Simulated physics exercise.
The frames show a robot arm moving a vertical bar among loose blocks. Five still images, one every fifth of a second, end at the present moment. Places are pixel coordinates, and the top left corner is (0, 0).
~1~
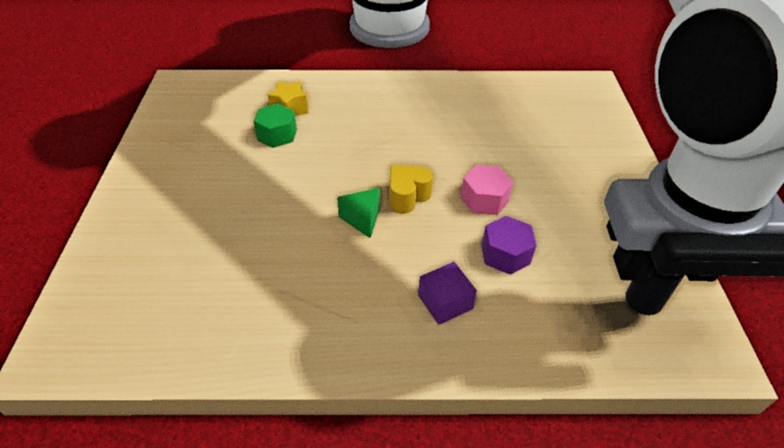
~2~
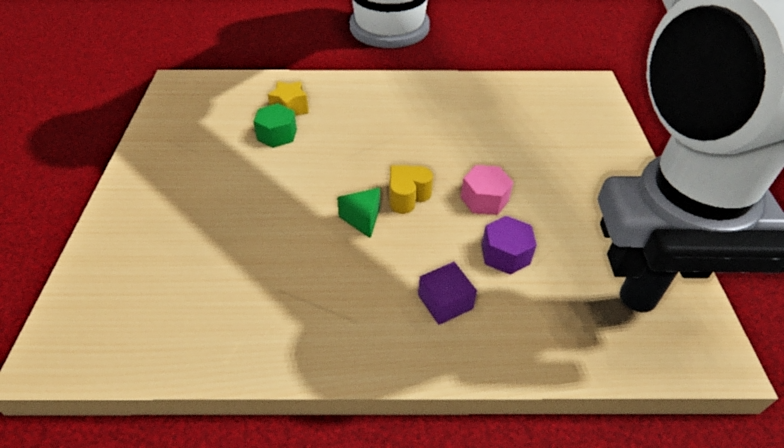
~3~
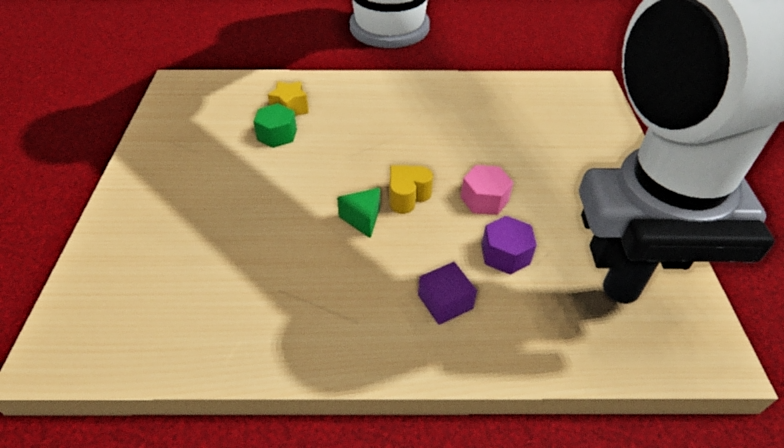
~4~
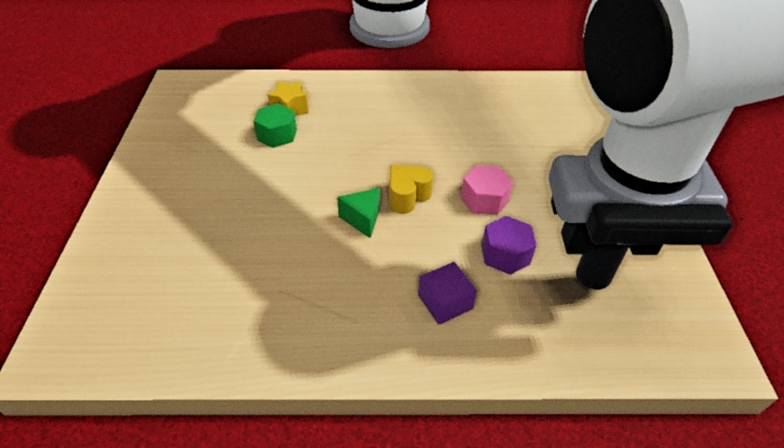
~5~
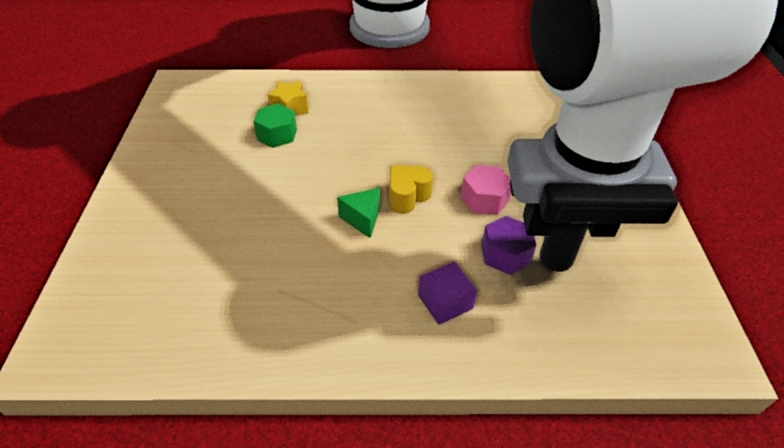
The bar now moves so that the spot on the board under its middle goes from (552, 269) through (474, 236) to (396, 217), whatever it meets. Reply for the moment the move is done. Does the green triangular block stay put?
No.
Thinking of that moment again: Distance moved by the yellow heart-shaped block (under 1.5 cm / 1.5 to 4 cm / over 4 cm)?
Up to 1.5 cm.
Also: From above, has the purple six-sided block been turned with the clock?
I expect not.
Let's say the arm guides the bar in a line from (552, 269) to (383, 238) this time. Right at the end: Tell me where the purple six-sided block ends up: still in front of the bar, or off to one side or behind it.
The bar no longer has it in front.
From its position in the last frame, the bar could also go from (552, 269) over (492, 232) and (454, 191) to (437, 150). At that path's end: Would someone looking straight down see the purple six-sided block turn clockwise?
No - that is not the case.
What follows on the original path. One third of the way, bar (501, 235); purple six-sided block (460, 217), turned 15° anticlockwise.
Two thirds of the way, bar (448, 220); purple six-sided block (407, 210), turned 40° anticlockwise.
At the end, bar (396, 208); green triangular block (325, 203), turned 20° clockwise; yellow heart-shaped block (401, 173), turned 30° clockwise; pink six-sided block in place; purple six-sided block (362, 211), turned 85° anticlockwise.
